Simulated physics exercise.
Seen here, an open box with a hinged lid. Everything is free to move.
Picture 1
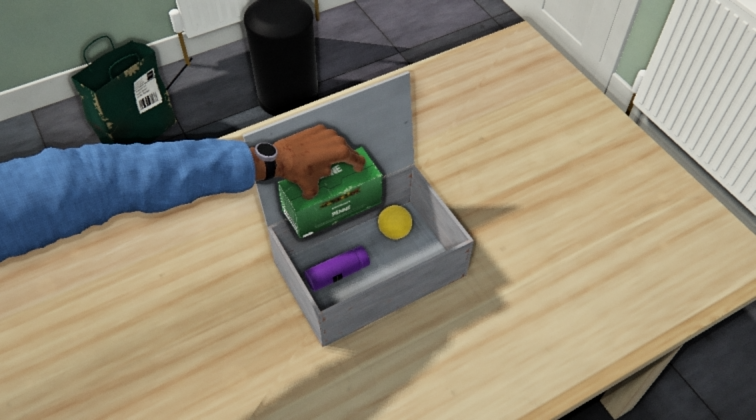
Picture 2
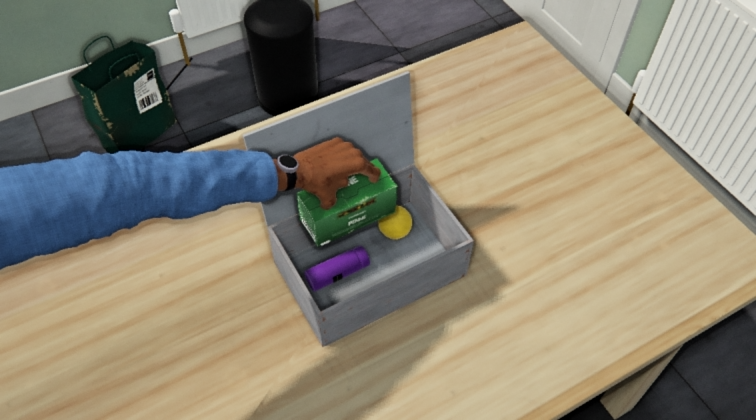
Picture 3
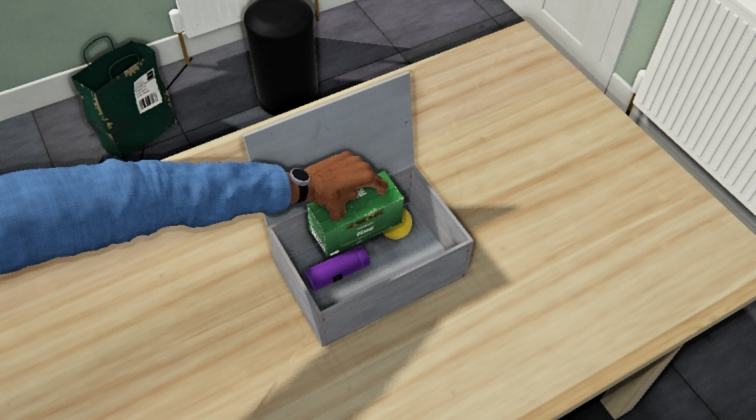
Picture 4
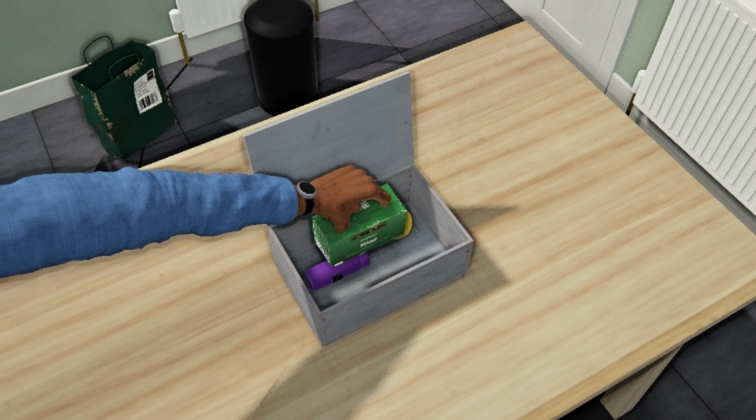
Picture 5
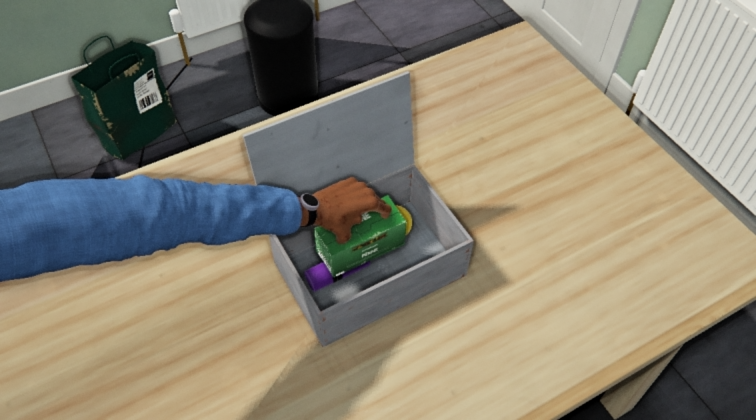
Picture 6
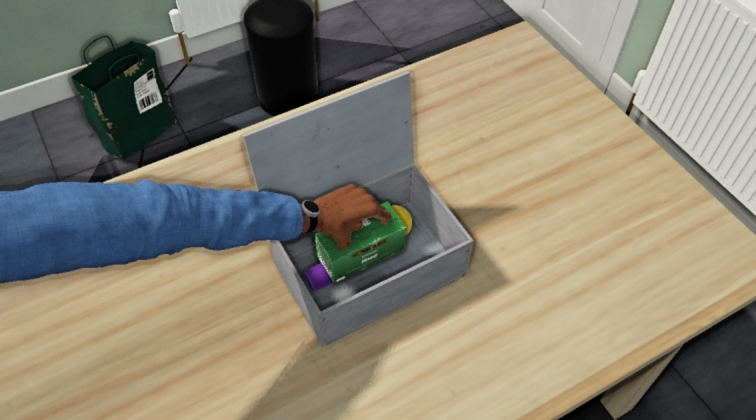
A hand in a blue sleeve lowered a green carton into an open gray box on a wooden table, beside a yellow ball, partly covering the purple shaker inside, and kept hold of it.
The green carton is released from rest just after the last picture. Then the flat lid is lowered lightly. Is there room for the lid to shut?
As it turns out, it sits on the rim.
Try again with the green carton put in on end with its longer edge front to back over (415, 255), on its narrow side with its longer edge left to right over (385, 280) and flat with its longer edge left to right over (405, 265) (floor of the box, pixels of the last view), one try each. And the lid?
First try: It is held up; second try: It sits on the rim; third try: It sits on the rim.
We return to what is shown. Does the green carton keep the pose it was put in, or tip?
It tips.
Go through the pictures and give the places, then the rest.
Coming down; green carton (331, 193); purple shaker (338, 268), in the first frame.
Coming down; green carton (348, 203); purple shaker (338, 268), in the second frame.
Coming down; green carton (356, 214); purple shaker (338, 268), in the third frame.
Coming down; green carton (360, 226); purple shaker (338, 268), in the fourth frame.
Coming down; green carton (361, 236), in the fifth frame.
In place under the hand; green carton (361, 242), in the sixth frame.
Then, 0.40 s later than the last frame, green carton upside down near (373, 276); purple shaker moved about its own width.
Then, 1.50 s later than the last frame, lid 65° above the rim; green carton upside down near (377, 286); purple shaker moved about its own width.
Then, 2.00 s later than the last frame, lid 17° above the rim; green carton upside down near (377, 286); purple shaker moved about its own width.
When it is over, lid shut; lying over in the box, green carton; the other 2 as before. End places, in pixels of the last picture, green carton near (377, 286).
